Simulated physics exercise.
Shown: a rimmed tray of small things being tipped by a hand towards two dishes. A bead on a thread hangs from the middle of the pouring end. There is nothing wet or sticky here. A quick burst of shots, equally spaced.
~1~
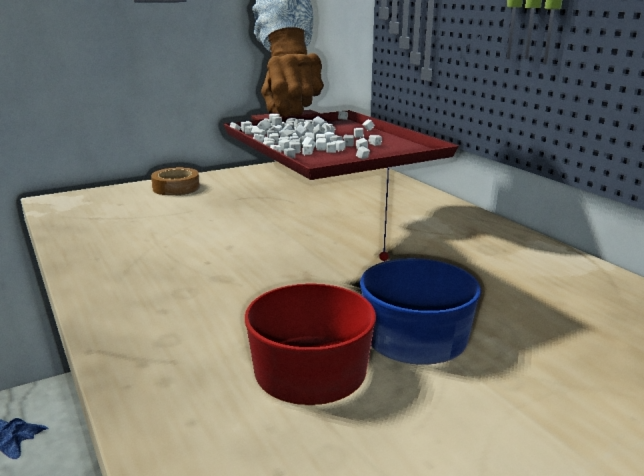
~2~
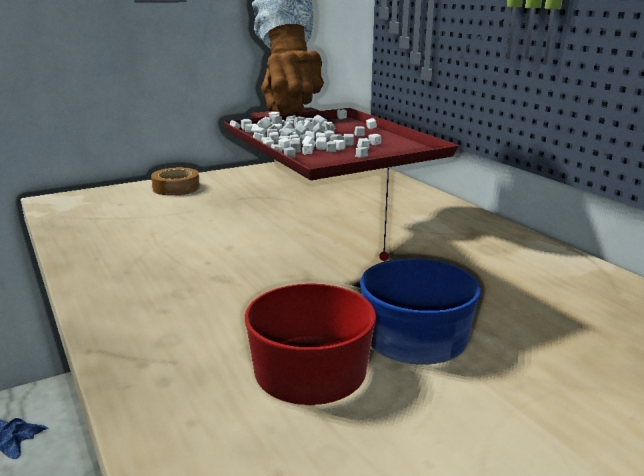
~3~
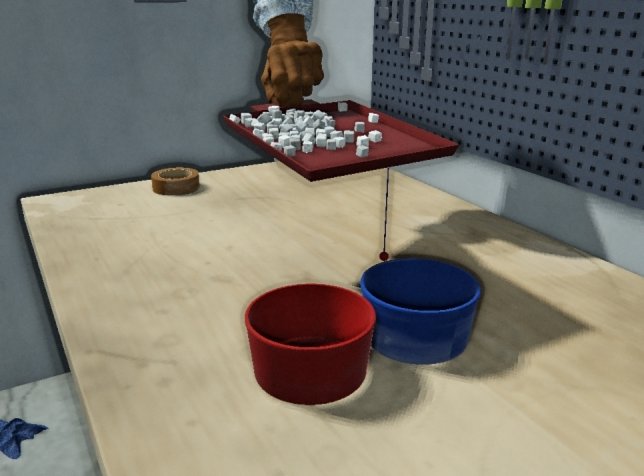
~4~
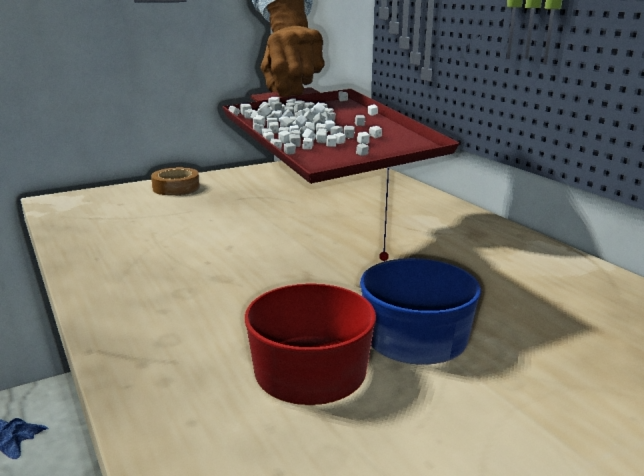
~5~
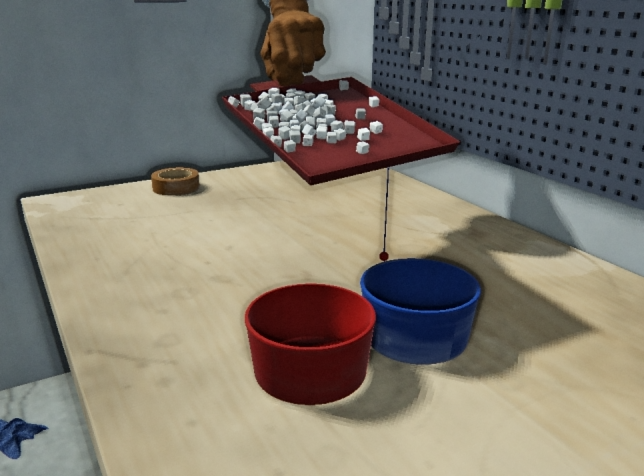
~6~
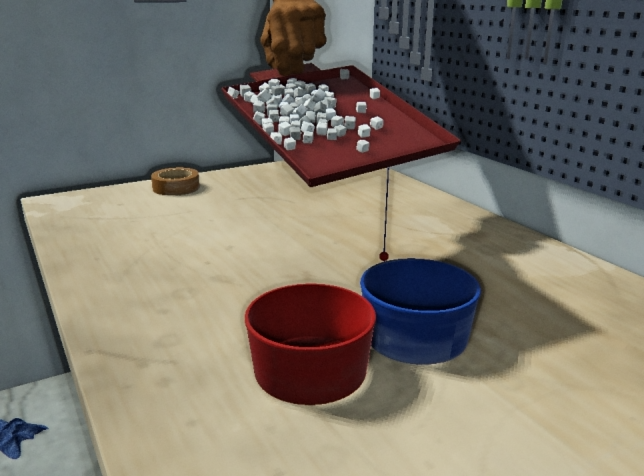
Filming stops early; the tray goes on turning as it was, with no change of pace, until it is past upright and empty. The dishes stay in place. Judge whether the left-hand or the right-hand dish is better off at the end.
The left-hand dish is better off.
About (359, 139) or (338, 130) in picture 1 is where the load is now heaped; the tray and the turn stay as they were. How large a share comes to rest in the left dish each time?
First 50 %, then 50 %.
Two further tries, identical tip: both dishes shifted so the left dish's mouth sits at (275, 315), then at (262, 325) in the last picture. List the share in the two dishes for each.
In turn about 80 and about 80 percent.
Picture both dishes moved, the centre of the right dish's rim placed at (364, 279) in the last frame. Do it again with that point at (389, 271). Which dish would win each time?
In order of the tries: The dish on the right side, then the dish on the left side.
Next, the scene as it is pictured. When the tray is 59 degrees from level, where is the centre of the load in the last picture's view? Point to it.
Look about (328, 157) in the last picture.
Soon, tray tipped steeply; most on the tray; a small part in the left dish; a stray few in the right dish; a small part in the air.
A while on, tray tipped right over; about two thirds on the tray; about a quarter in the left dish; a small part in the right dish; a stray few in the air.
Towards the end, tray tipped past a quarter turn; about two thirds in the left dish; about a quarter in the right dish; about a quarter outside both.
Finally, tray tipped past a quarter turn; about two thirds in the left dish; about a quarter in the right dish; about a quarter outside both.
